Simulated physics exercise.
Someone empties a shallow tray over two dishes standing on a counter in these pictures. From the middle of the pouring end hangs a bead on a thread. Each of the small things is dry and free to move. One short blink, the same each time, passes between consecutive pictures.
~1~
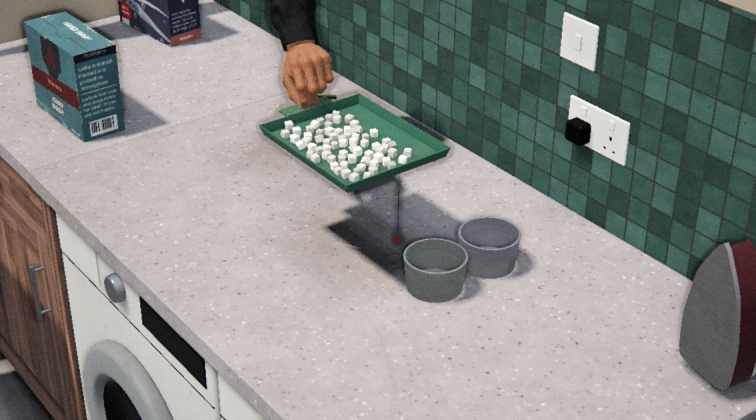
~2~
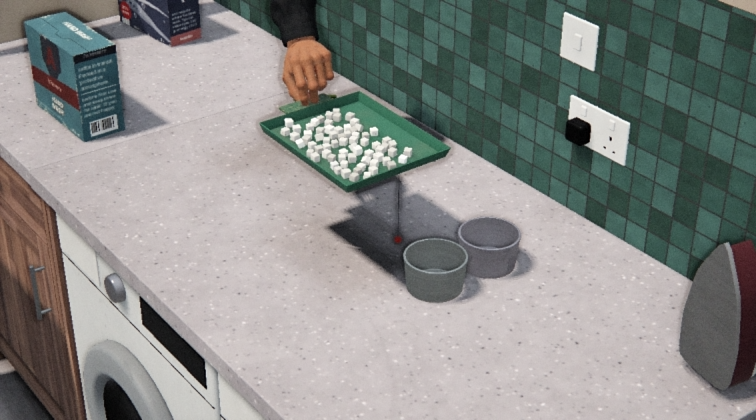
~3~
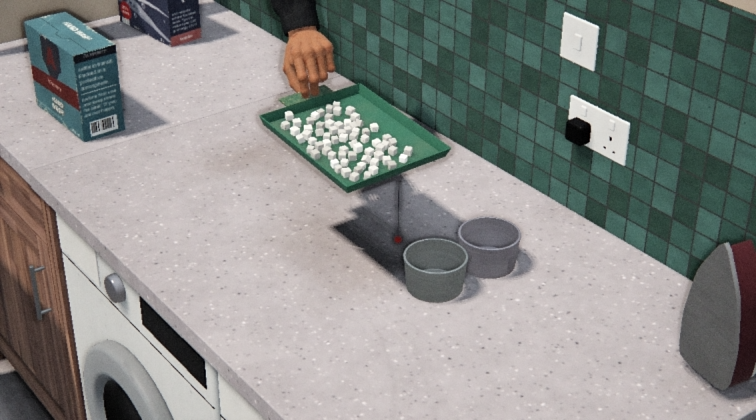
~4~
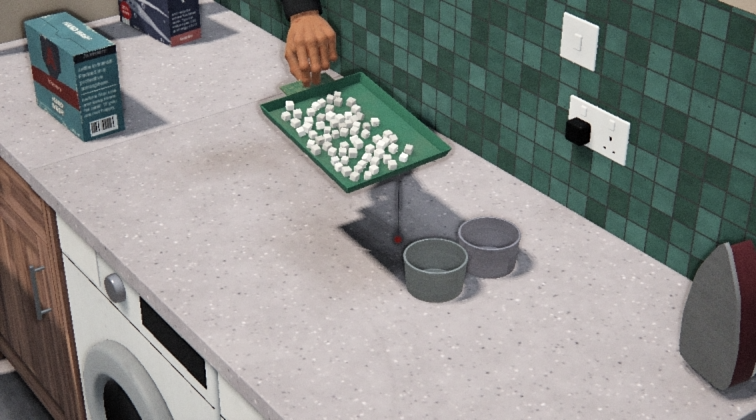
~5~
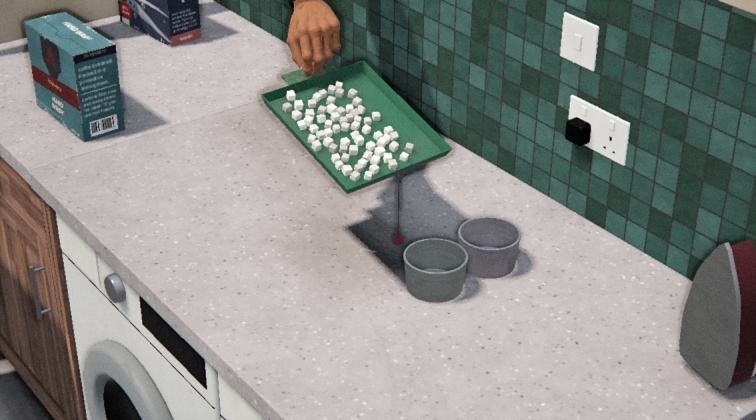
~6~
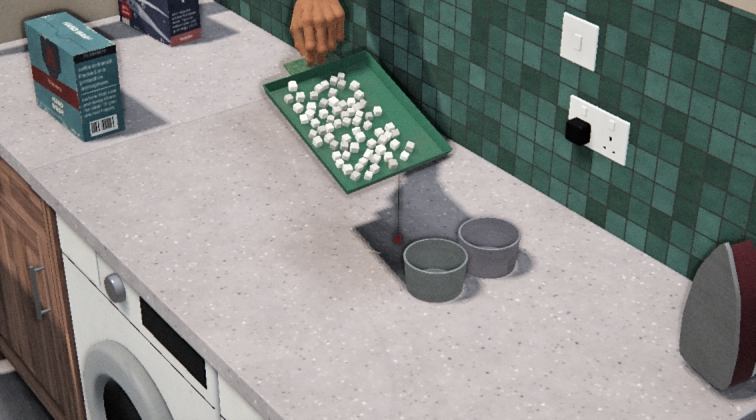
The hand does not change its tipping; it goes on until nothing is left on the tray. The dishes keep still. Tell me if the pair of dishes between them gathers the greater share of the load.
They do not.
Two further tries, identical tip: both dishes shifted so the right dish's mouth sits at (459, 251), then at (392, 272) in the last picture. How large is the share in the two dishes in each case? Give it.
The first position comes out at 60 per cent, the other at 50 per cent.
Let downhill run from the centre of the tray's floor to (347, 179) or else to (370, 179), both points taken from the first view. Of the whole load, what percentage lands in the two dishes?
0 and 10 per cent, in that order.
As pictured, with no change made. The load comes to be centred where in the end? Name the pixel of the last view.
Centre at rest, last view: Approx. (420, 299).
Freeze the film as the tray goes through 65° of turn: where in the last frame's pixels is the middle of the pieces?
Roughly at (381, 160).
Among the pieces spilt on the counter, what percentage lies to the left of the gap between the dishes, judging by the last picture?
About 80 percent of the spill.
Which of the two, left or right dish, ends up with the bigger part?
Observation: The greater share ends in the dish at the left.
Just after the last frame, tray tipped steeply; almost all on the tray; just a few in the air.
A moment on, tray tipped past a quarter turn; roughly two thirds on the tray; about a tenth in the left dish; about a tenth outside both; about a tenth in the air.
Further on, tray tipped past a quarter turn; roughly a third in the left dish; roughly two thirds outside both.
When it is over, tray tipped past a quarter turn; roughly a third in the left dish; not one in the right dish; roughly two thirds outside both.
